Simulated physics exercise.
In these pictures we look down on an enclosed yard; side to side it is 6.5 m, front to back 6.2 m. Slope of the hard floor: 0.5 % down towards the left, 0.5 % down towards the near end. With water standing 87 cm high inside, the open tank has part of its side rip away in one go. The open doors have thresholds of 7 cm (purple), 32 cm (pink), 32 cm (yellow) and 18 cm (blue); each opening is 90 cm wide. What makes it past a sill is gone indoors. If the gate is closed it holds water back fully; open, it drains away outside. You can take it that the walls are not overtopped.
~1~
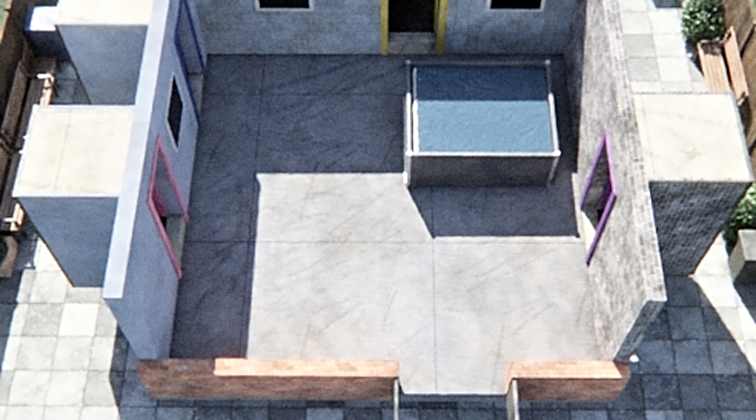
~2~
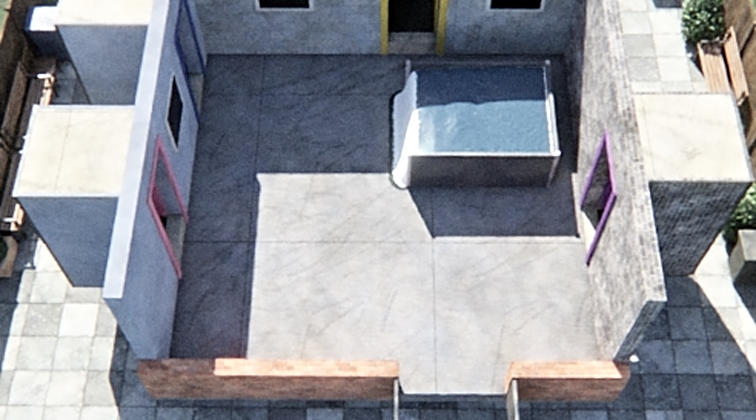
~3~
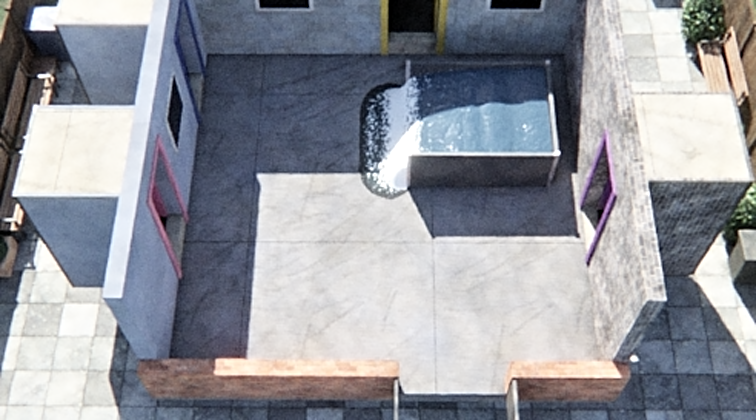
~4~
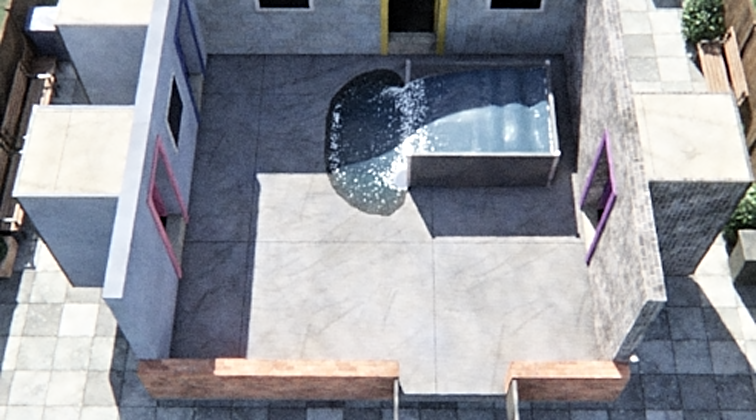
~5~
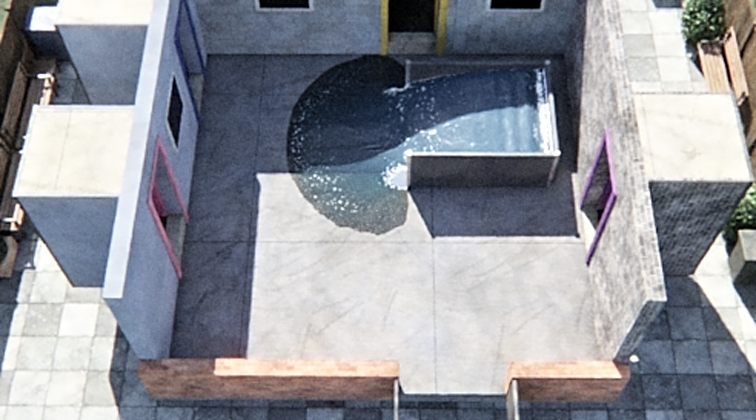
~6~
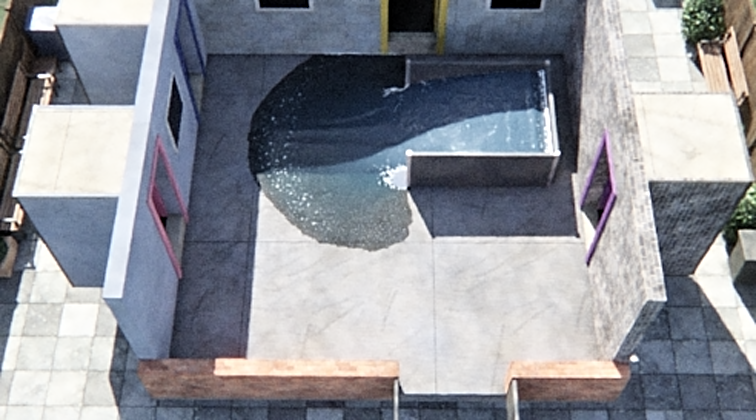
Water bursts from the left side of an open tank and spreads across the yard floor.
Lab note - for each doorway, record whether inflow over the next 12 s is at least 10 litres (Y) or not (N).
As I see it, purple door: Limit broken. Pink door: Limit unbroken. Yellow door: Limit unbroken. Blue door: Limit broken.
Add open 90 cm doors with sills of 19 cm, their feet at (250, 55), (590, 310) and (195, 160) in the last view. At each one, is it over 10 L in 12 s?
First doorway gets there, second falls short, third gets there.
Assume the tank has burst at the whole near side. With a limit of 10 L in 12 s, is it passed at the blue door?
Then: Blue not over.
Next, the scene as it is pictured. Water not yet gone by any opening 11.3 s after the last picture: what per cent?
It comes to near 84 per cent.
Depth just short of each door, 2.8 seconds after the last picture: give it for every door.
You'd see purple at 0 cm, pink at 20 cm, yellow at 1 cm and blue at 29 cm.
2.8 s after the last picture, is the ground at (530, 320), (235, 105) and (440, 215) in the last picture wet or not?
In turn: Still dry, wet, still dry.
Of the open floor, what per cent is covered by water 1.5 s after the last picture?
I'd guess around 50 %.
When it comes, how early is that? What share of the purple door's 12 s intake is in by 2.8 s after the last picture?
Around 0 percent.
Then, 0.7 s after the last picture water covers 45 % of the floor and is deepest (47 cm) near (208, 59); purple door not reached, pink door 13 cm at the sill, 0 L in, yellow door 2 cm at the sill, 0 L in, blue door 33 cm at the sill, 20 L in.
Then, 1.5 s after the last picture water covers 50 % of the floor and is deepest (52 cm) near (236, 66); purple door not reached, pink door 29 cm at the sill, 0 L in, yellow door 1 cm at the sill, 0 L in, blue door 45 cm at the sill, 109 L in.
Then, 2.8 s after the last picture water covers 55 % of the floor and is deepest (38 cm) near (169, 365); purple door not reached, pink door 20 cm at the sill, 0 L in, yellow door 1 cm at the sill, 0 L in, blue door 29 cm at the sill, 254 L in.
Then, 6.3 s after the last picture water covers 95 % of the floor and is deepest (19 cm) near (560, 356); purple door 10 cm at the sill, 2 L in, pink door 13 cm at the sill, 0 L in, yellow door 6 cm at the sill, 0 L in, blue door 10 cm at the sill, 279 L in.
Then, 11.3 s after the last picture water covers 100 % of the floor and is deepest (12 cm) near (575, 176); purple door 12 cm at the sill, 28 L in, pink door 8 cm at the sill, 0 L in, yellow door 9 cm at the sill, 0 L in, blue door 6 cm at the sill, 279 L in.
